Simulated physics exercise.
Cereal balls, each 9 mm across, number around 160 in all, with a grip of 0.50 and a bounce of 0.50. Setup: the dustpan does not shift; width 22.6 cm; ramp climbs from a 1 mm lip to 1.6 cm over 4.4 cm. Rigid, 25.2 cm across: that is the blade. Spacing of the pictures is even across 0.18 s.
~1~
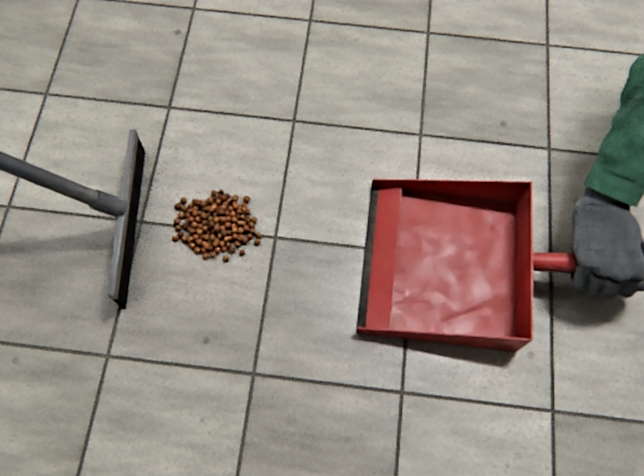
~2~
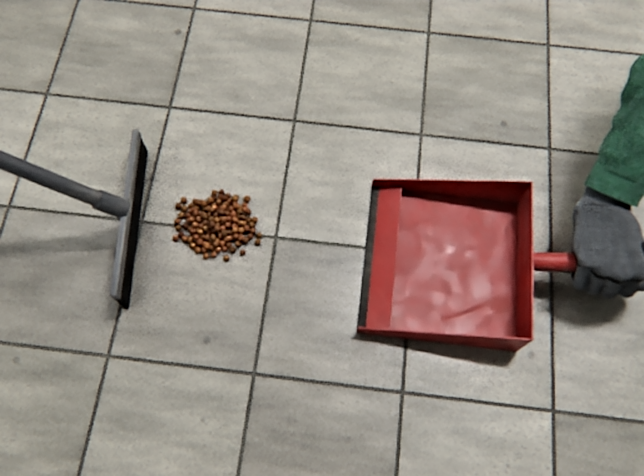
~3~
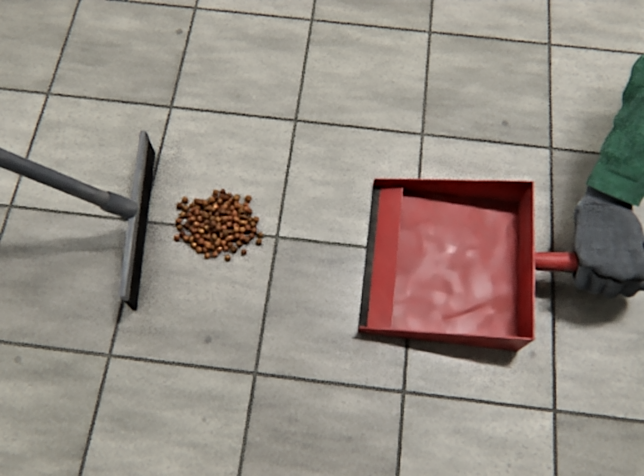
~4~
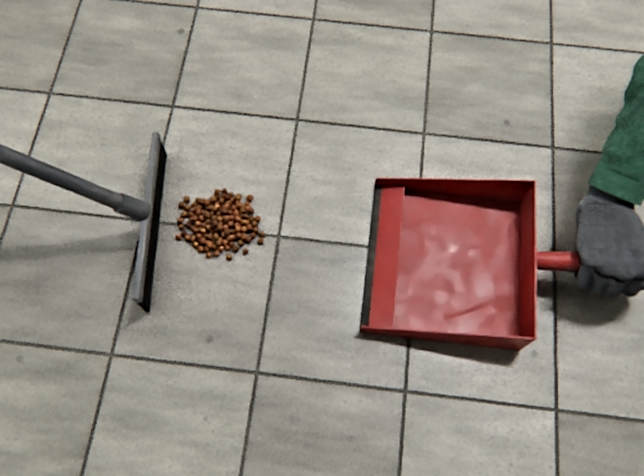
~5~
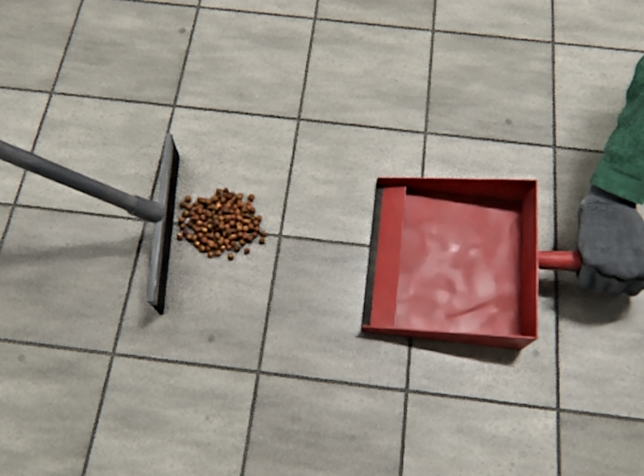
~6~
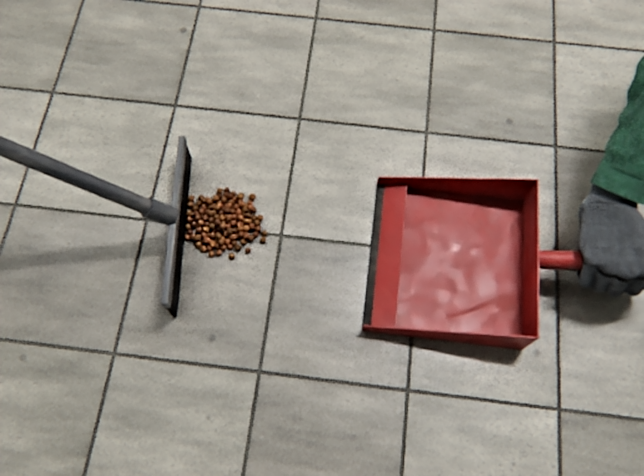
A gloved hand holds a red dustpan still while a blade slides right, nudging brown balls.
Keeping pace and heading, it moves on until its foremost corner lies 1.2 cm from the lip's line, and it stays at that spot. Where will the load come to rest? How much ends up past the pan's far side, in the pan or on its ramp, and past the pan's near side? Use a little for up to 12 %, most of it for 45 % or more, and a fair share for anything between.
Past the pan's far side - a little; in the pan or on its ramp - a fair share; past the pan's near side - a little.
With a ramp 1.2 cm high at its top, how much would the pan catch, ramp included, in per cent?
About 25 %.
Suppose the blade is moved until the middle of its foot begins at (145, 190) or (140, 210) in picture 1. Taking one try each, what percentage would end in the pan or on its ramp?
Roughly 35 % and 30 %.
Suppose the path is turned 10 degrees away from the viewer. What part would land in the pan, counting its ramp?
The pan, ramp included, would get around 30 per cent.
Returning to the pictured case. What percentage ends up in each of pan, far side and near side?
Far side 5 %, pan 25 %, near side 0 %.
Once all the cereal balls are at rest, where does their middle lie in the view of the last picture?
Estimated resting centre: Around (366, 247).
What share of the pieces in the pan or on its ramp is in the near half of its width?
Roughly 60 percent.
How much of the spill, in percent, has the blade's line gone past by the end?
Some 5 percent of it.
Then, 0.25 s after the last picture, middle of the blade 15 cm from the lip; 0 % over the lip, far side 0 %, near side 0 %.
Then, 0.41 s after the last picture, middle of the blade 7 cm from the lip; 0 % over the lip, far side 5 %, near side 0 %.
Then, 0.70 s after the last picture, middle of the blade 3 cm from the lip; 25 % over the lip, far side 5 %, near side 0 %.
In the end, far side 5 %, pan 25 %, near side 0 %, in front of the lip or behind the blade 70 %.
